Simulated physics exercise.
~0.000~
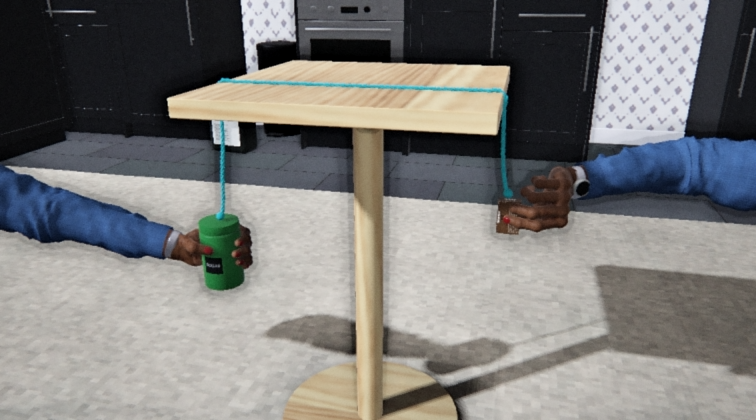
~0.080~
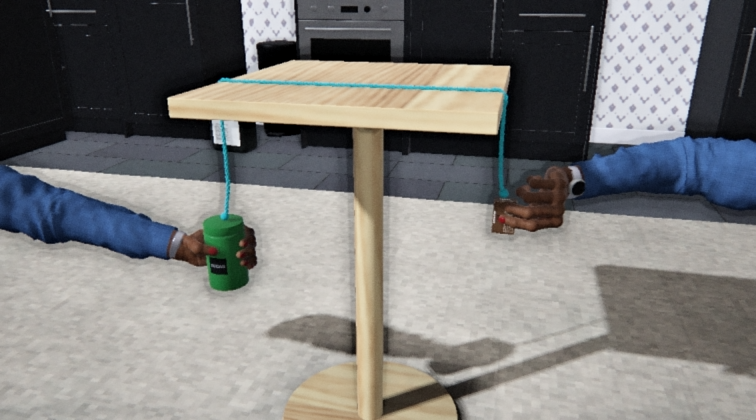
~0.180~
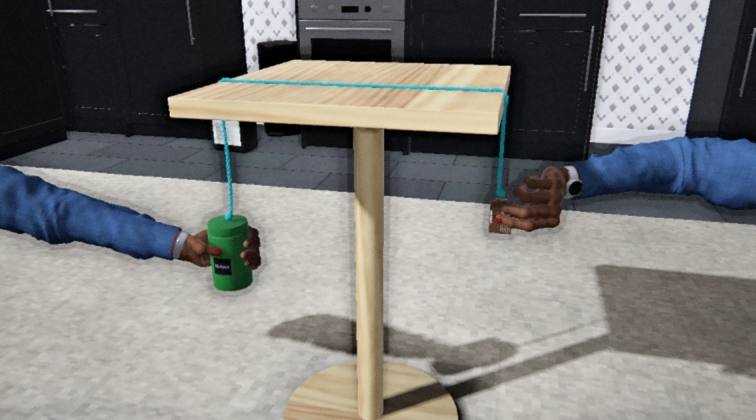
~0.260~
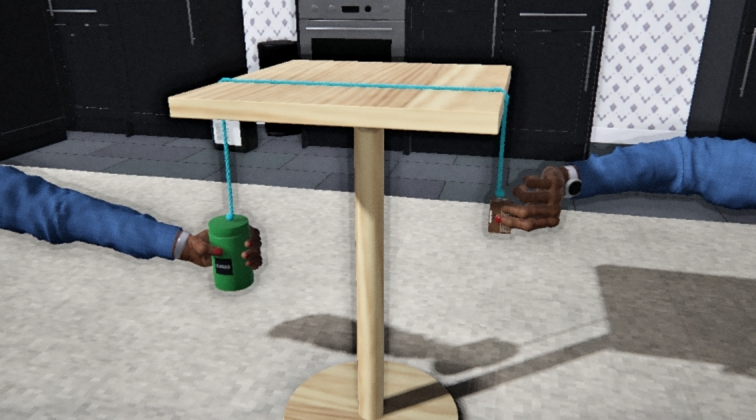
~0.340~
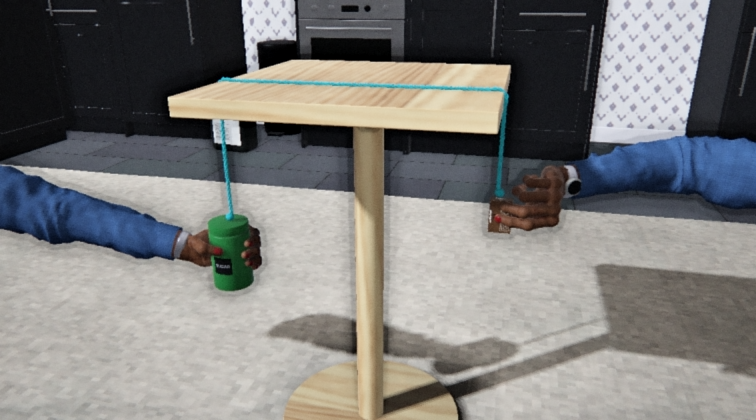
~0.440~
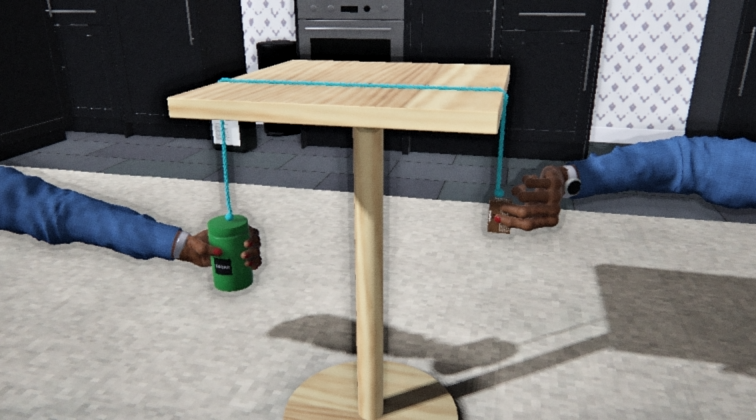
Green jar and small matchbox joined by a blue shoelace over a wooden table, two hands steadying them with slight shifts.
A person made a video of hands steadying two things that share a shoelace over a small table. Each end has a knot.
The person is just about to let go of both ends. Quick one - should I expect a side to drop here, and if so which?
The left one drops.
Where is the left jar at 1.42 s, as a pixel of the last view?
Estimated pixel: Around (297, 408).
Around 0.78 s, left jar lower near (240, 317); right matchbox pulled up onto the top near (537, 53).
Around 1.10 s, left jar down on the floor near (267, 410); right matchbox pulled up onto the top near (265, 81).
Around 1.42 s, left jar down on the floor near (297, 408); right matchbox lower near (114, 260).
Finally, left jar down on the floor; right matchbox down on the floor. The shoelace goes down on the left.
